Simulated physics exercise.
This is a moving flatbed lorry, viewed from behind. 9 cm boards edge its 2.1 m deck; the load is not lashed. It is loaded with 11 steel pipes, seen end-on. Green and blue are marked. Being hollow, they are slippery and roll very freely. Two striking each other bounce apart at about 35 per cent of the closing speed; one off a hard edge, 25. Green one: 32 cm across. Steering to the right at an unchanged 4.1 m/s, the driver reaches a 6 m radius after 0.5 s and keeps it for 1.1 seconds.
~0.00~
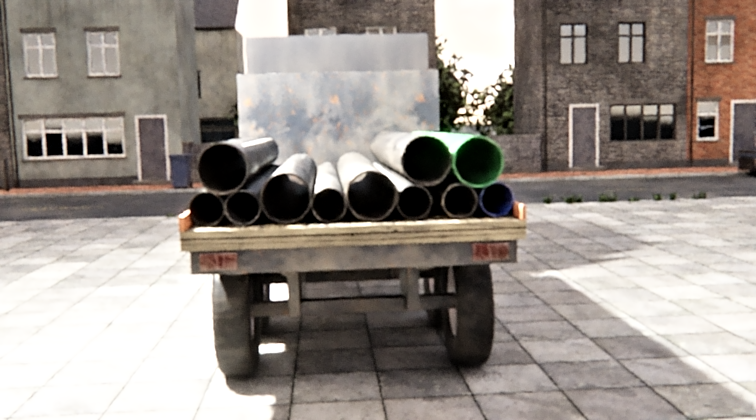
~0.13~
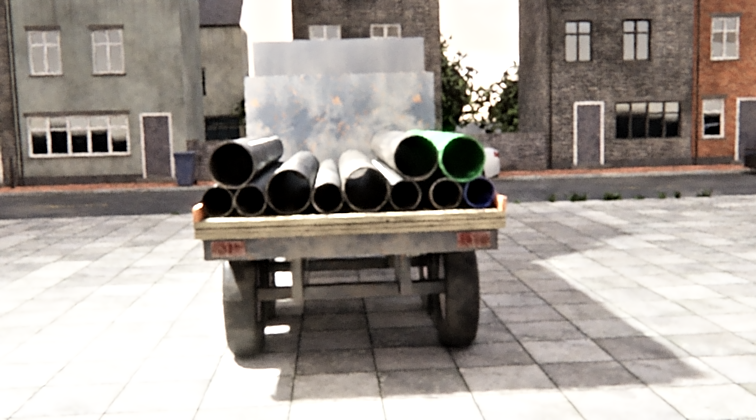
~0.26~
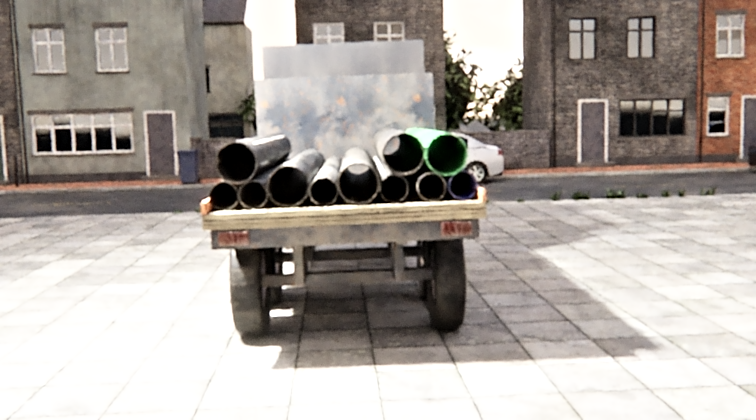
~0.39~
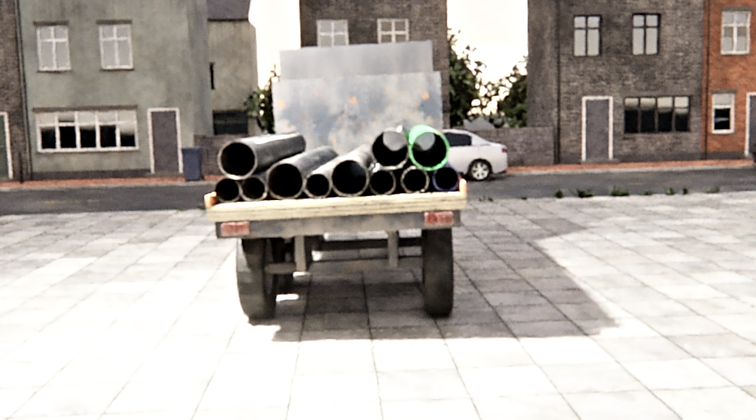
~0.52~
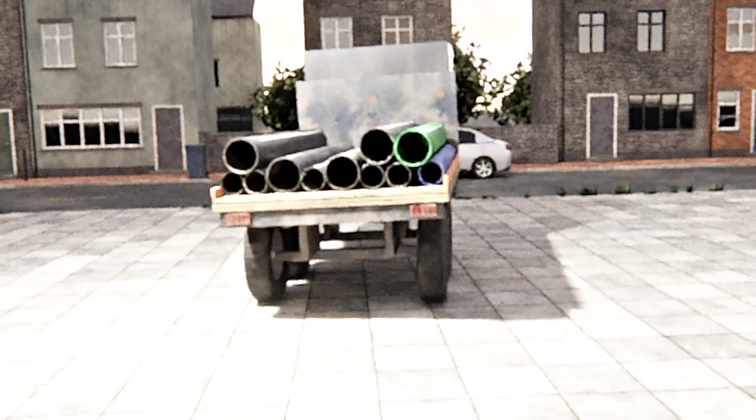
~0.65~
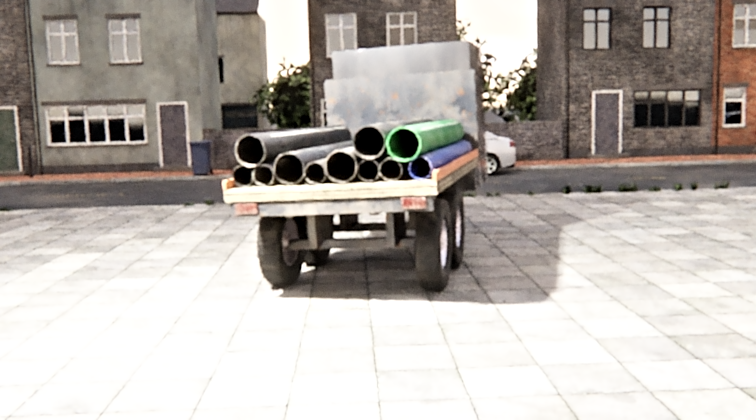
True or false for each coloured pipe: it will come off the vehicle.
Green: False; blue: False.
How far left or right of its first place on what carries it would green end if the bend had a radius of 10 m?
Roughly 5 cm left.
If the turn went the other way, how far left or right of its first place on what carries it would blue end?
I'd expect some 0 centimetres to the left.
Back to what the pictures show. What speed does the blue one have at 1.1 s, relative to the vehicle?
Speed: Around 0.0 m/s.
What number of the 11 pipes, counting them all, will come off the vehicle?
Altogether that makes 0.
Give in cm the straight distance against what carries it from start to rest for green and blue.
Green: 5; blue: 5.
Then, 1.1 s in, green is up on others, 30 cm from the right edge; blue is on the deck, 20 cm from the right edge; 0 off so far.
Then, 1.6 s in, still the same for green, blue; 0 off so far.
In the end (2.2 s), green is up on others, 30 cm from the right edge; blue is on the deck, 20 cm from the right edge; 0 off so far.
